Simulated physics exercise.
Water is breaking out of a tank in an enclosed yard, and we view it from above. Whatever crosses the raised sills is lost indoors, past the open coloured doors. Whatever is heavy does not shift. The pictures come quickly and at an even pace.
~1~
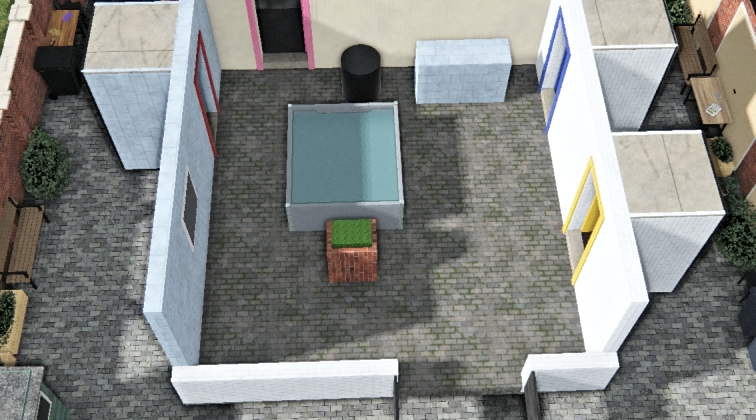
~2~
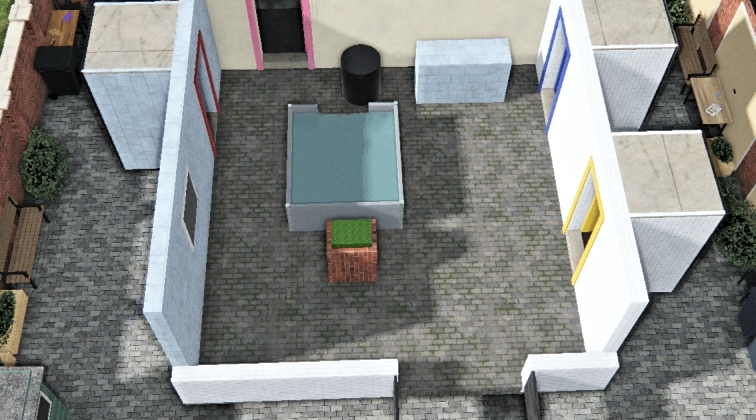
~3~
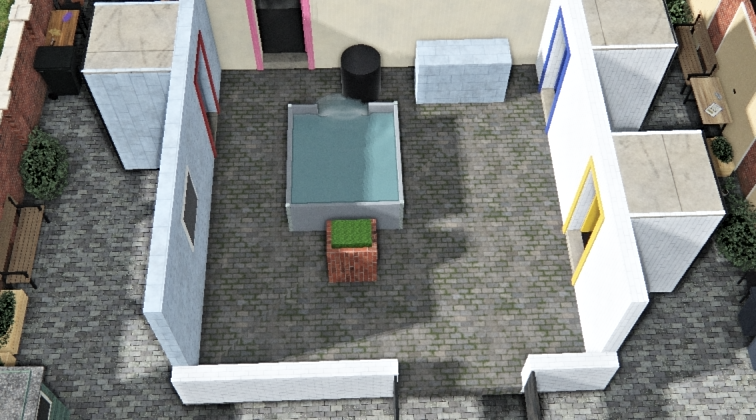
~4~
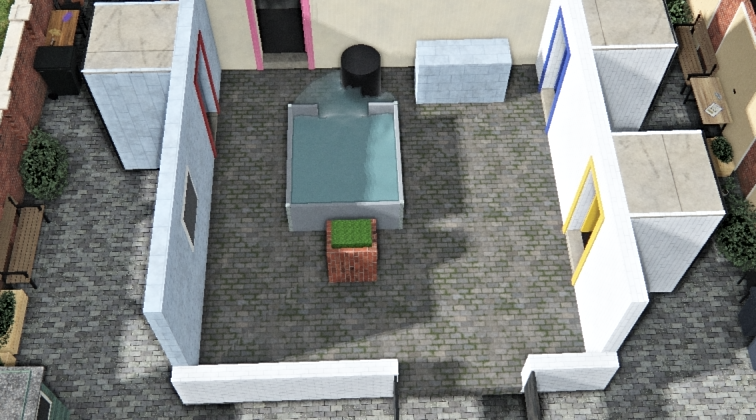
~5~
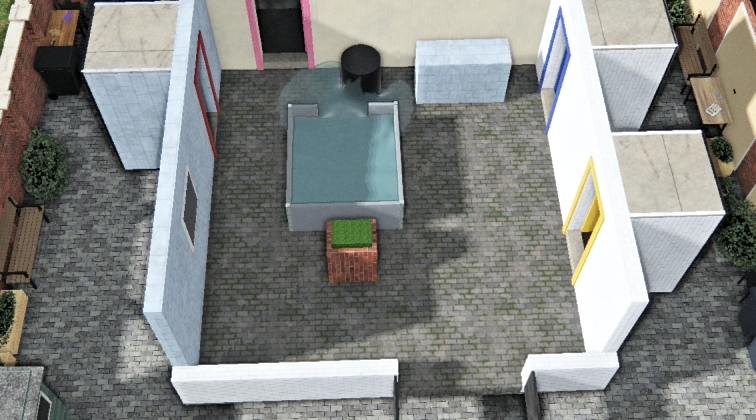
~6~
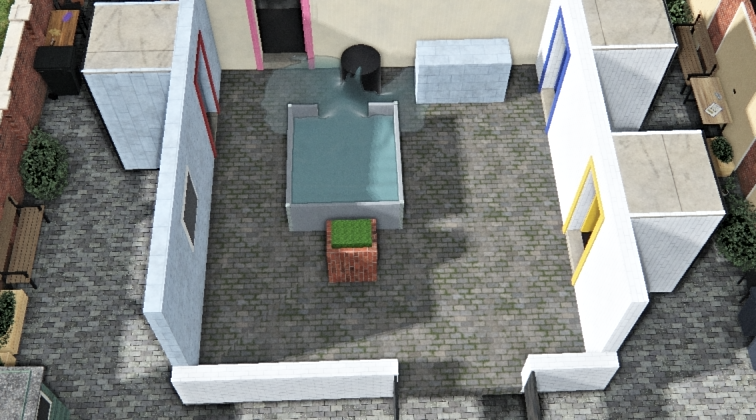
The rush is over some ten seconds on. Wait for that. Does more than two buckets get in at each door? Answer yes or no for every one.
Yellow door: No, pink door: Yes, blue door: No, red door: Yes.
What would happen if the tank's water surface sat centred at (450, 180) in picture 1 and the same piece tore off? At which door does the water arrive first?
That's the blue one.
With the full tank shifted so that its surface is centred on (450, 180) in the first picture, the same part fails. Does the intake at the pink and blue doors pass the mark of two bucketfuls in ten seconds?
Pink door doesn't reach it, blue door exceeds it.
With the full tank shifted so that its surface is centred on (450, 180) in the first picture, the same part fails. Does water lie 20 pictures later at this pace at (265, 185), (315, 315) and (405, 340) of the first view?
As listed: Flooded, clear, free of water.
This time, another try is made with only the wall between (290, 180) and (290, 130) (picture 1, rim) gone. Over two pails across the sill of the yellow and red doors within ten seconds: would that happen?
Yellow door: Under the line; red door: Over the line.
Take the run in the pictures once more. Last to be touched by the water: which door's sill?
It is the yellow one.
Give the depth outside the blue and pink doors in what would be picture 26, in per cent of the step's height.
Respectively about 140 and 120 per cent.
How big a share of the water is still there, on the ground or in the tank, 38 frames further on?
My reading is around 94 percent.
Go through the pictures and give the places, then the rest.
The tank at (344, 155) is whole and still, in the first picture.
Water pours out on the tank's far side and has run to a hidden place, in the second picture.
Water pours out on the tank's far side and has run to (335, 97), in the third picture.
Water pours out on the tank's far side and has run to (332, 75), in the fourth picture.
Water pours out on the tank's far side and has run to (307, 69), in the fifth picture.
The front is at (413, 71), out from the gap on the tank's far side, in the sixth picture.
A moment on, water covers 15 % of the floor; the yellow door not reached, the pink door under two buckets in, the blue door not reached, the red door not reached.
Next, water covers 30 % of the floor; the yellow door not reached, the pink door over two buckets in, the blue door wet at the sill, nothing in, the red door wet at the sill, nothing in.
Then, water covers 55 % of the floor; the yellow door wet at the sill, nothing in, the pink door far over two buckets in, the blue door under two buckets in, the red door under two buckets in.
Later, water covers 80 % of the floor; the yellow door wet at the sill, nothing in, the pink door far over two buckets in, the blue door under two buckets in, the red door over two buckets in.
In the end, water covers 95 % of the floor; the yellow door wet at the sill, nothing in, the pink door far over two buckets in, the blue door under two buckets in, the red door over two buckets in.
